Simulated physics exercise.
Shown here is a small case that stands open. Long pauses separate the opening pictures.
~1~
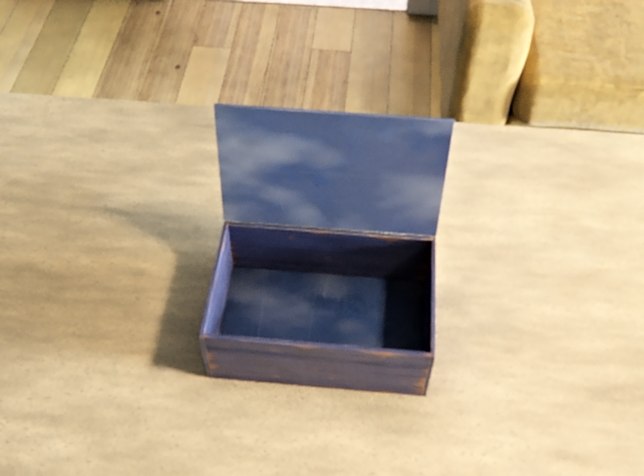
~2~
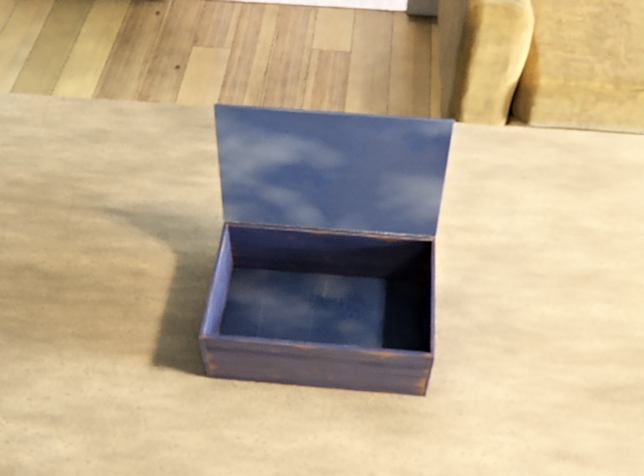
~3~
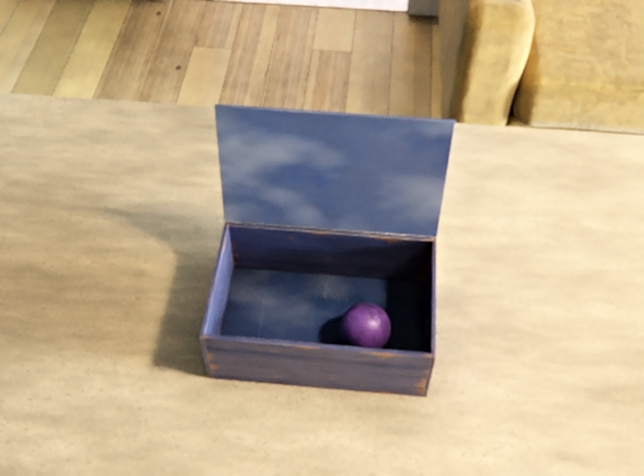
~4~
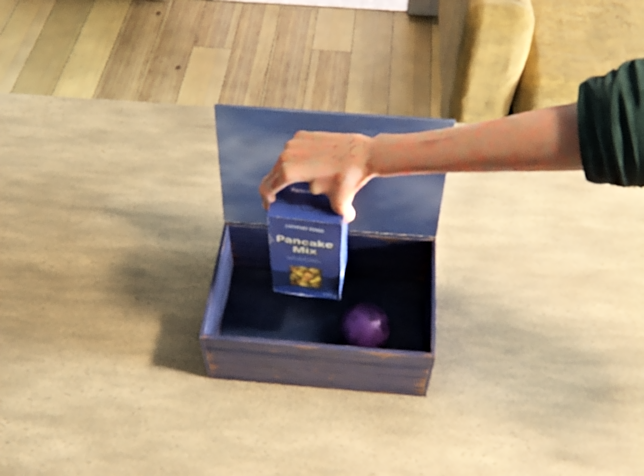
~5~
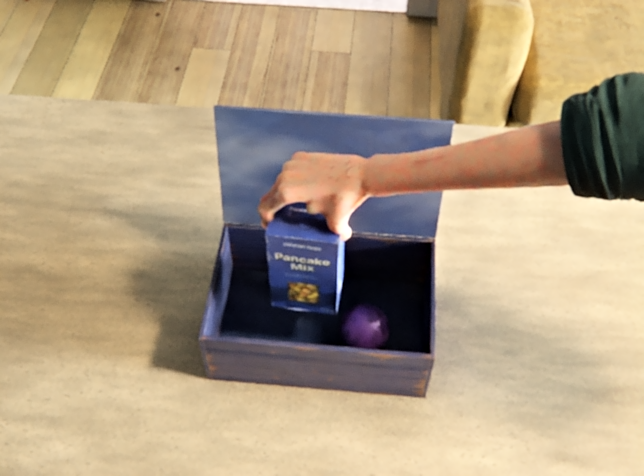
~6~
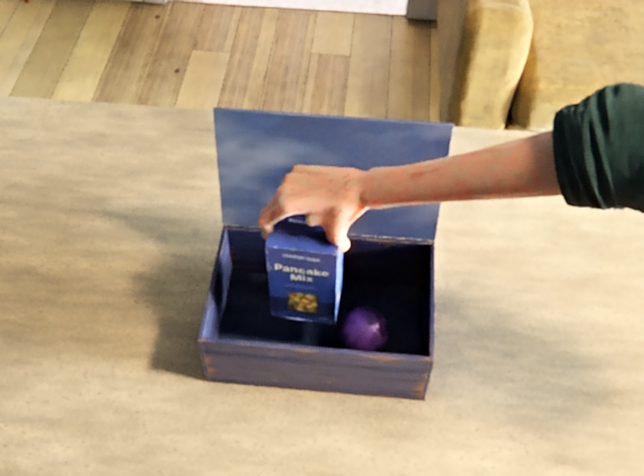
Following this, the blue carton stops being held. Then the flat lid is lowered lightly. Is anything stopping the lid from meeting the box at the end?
My guess is the lid stays open.
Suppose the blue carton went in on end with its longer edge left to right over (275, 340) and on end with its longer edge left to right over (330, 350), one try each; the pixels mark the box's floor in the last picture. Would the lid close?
First, it gets propped open; second, it comes fully down.
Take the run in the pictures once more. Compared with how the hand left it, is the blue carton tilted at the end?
Simply put, it remains unturned.
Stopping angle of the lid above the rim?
The lid sits around 40° above the rim.
Then, 0.30 s later than the last frame, blue carton moved about its own width near (307, 299).
Then, 1.30 s later than the last frame, lid 78° above the rim; blue carton moved about its own width near (307, 299).
Then, 1.70 s later than the last frame, lid 50° above the rim; blue carton moved about its own width near (307, 299).
When it is over, lid 41° above the rim; moved from the start, blue carton; purple ball as before. End places, in pixels of the last picture, blue carton near (307, 299).
